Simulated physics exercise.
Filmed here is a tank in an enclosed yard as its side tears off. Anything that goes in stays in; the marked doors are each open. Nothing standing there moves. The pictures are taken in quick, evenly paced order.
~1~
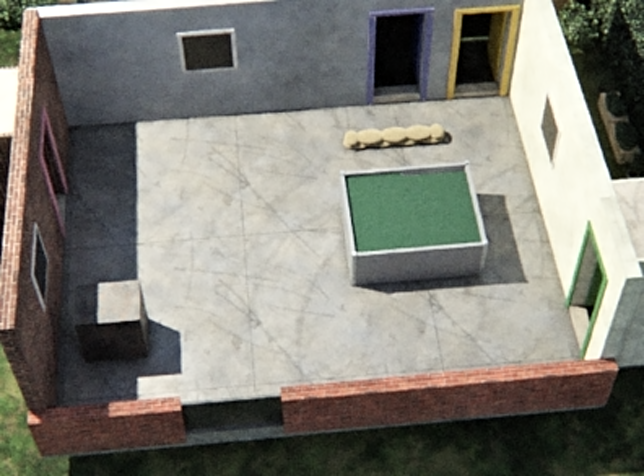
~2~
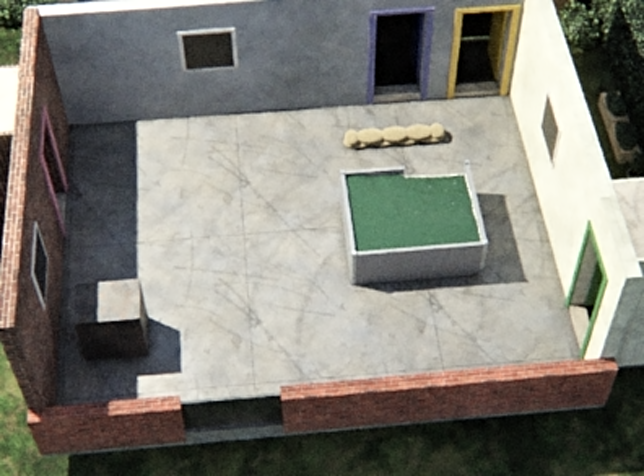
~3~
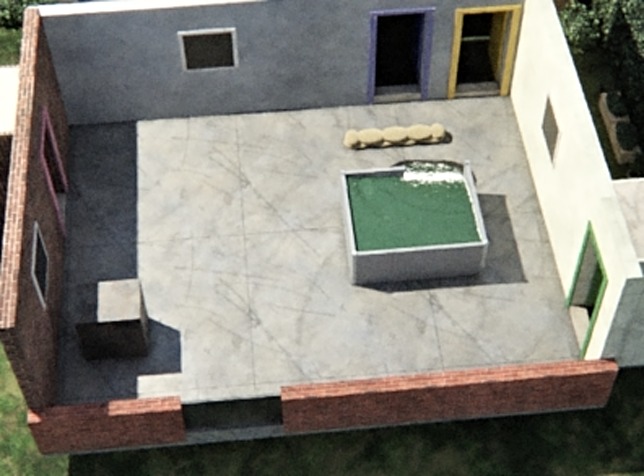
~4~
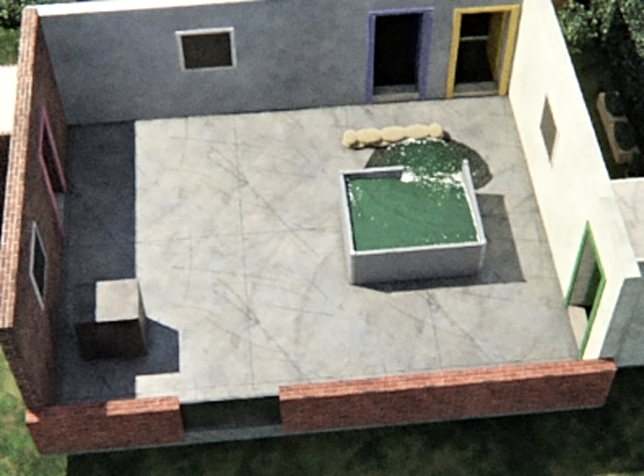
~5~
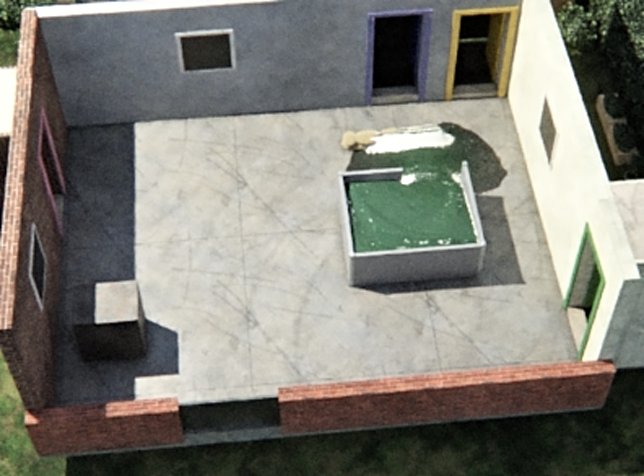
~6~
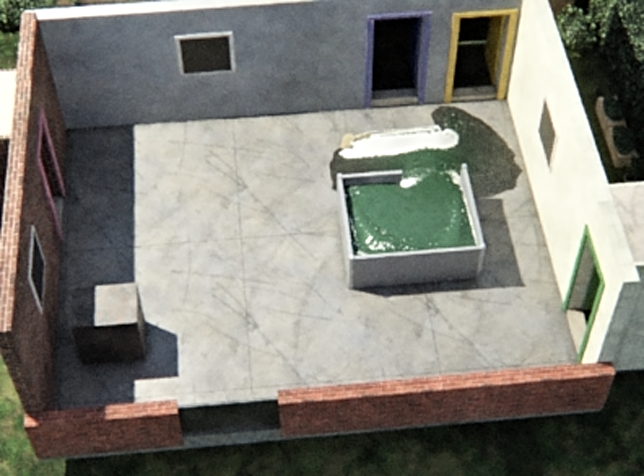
Green water sits still in a pale rectangular tank in a walled yard until a gap opens in the tank's far side. It pours out through the gap onto the grey floor, foaming white, then spreads over the row of tan sacks behind and fans out toward the back wall and the right.
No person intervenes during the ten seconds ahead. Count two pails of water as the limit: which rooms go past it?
In order: The blue door keeps inside the allowance there; the green door keeps inside the allowance there; the yellow door exceeds the allowance there; the pink door exceeds the allowance there.
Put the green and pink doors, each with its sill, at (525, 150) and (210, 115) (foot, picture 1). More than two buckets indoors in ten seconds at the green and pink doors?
My reading: The green door exceeds the limit, the pink door stays within the limit.
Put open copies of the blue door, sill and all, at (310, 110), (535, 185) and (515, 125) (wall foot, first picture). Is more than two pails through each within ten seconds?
First stays short of it, second stays short of it, third crosses the line.
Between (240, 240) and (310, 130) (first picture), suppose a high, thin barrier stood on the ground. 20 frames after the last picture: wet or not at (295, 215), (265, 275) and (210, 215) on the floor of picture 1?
Results in order: Swamped / swamped / bone-dry.
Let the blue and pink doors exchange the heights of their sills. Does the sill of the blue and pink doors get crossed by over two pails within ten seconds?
Result - blue door gets too much, pink door doesn't reach it.
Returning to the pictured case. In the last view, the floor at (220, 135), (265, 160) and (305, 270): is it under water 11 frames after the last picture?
As listed: Flooded, awash, not flooded.
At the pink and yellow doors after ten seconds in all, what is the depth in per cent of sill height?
200 and 80 %, in that order.
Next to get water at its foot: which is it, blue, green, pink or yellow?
The yellow one.
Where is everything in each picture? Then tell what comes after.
The water tank at (412, 210) is whole and still, in the first picture.
Water pours out on the water tank's far side and has run to a hidden place, in the second picture.
Water pours out on the water tank's far side and has run to (398, 167), in the third picture.
Water pours out on the water tank's far side and has run to (386, 148), in the fourth picture.
The front is at (449, 125), out from the gap on the water tank's far side, in the fifth picture.
Water pours out on the water tank's far side and has run to (454, 111), in the sixth picture.
A moment on, water covers 20 % of the floor; the blue door wet at the sill, nothing in, the green door not reached, the yellow door under two buckets in, the pink door not reached.
Next, water covers 30 % of the floor; the blue door wet at the sill, nothing in, the green door not reached, the yellow door far over two buckets in, the pink door not reached.
Then, water covers 50 % of the floor; the blue door wet at the sill, nothing in, the green door not reached, the yellow door far over two buckets in, the pink door not reached.
Later, water covers 70 % of the floor; the blue door wet at the sill, nothing in, the green door wet at the sill, nothing in, the yellow door far over two buckets in, the pink door under two buckets in.
In the end, water covers 90 % of the floor; the blue door wet at the sill, nothing in, the green door wet at the sill, nothing in, the yellow door far over two buckets in, the pink door over two buckets in.
